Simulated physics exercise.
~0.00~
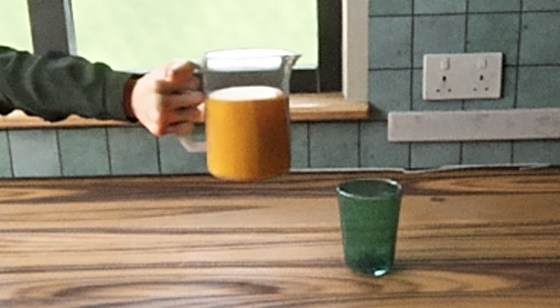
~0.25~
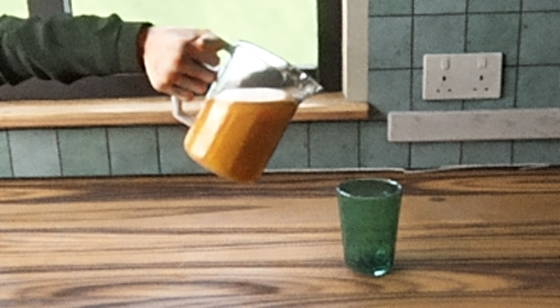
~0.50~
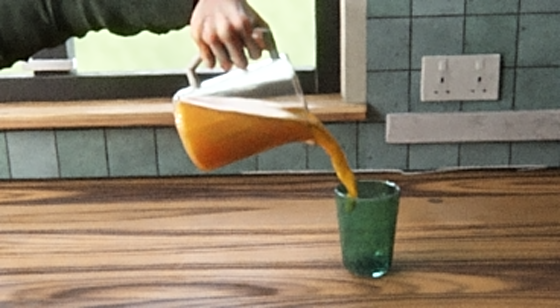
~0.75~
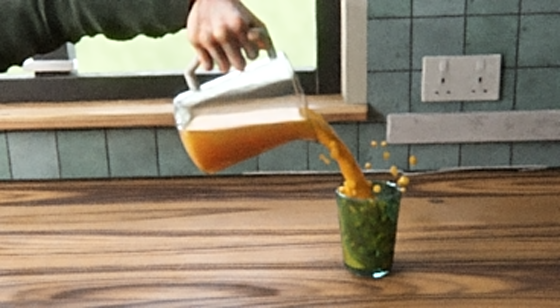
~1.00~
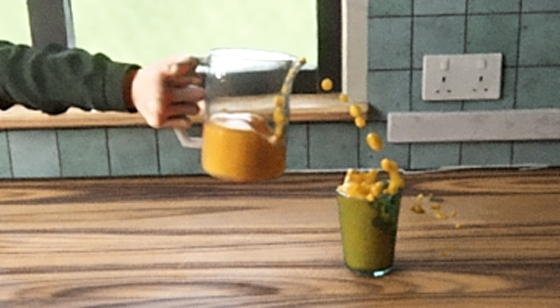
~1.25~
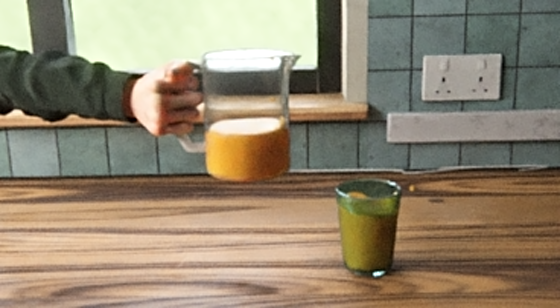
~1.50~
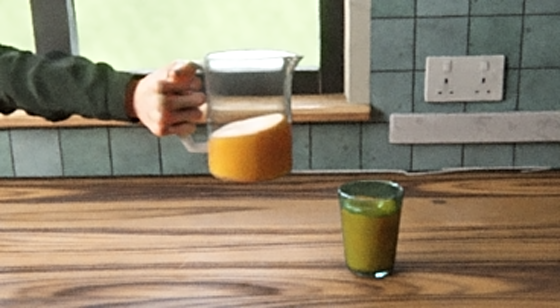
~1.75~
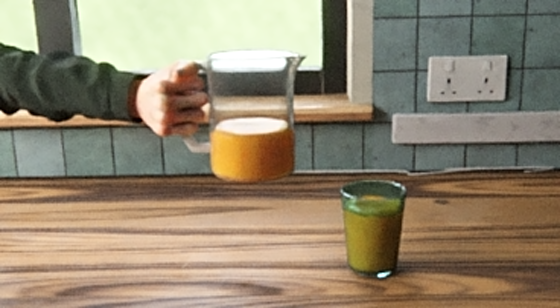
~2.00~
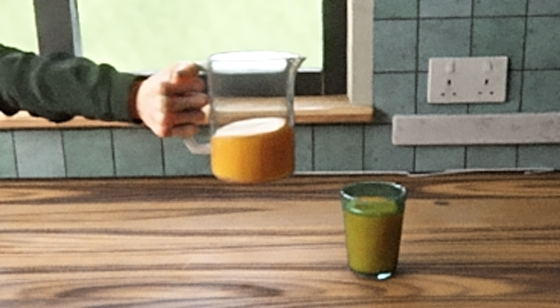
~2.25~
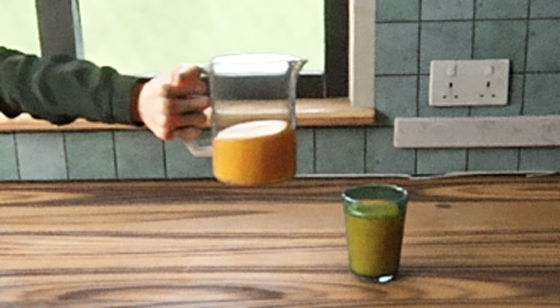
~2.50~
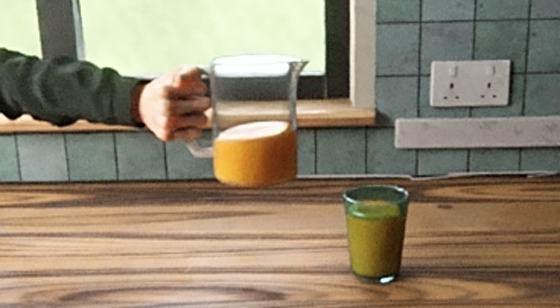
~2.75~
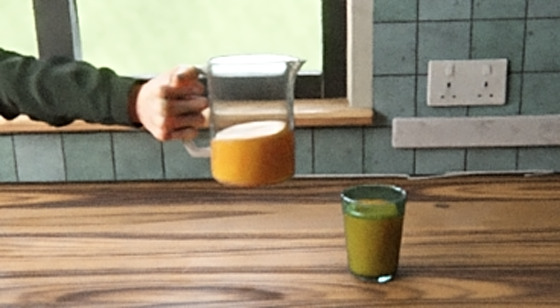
On a wooden counter by a window, a hand tipped a glass jug of orange juice over an empty green tumbler, splashing some as it poured, then levelled the jug, leaving the tumbler mostly full and the jug about half full.
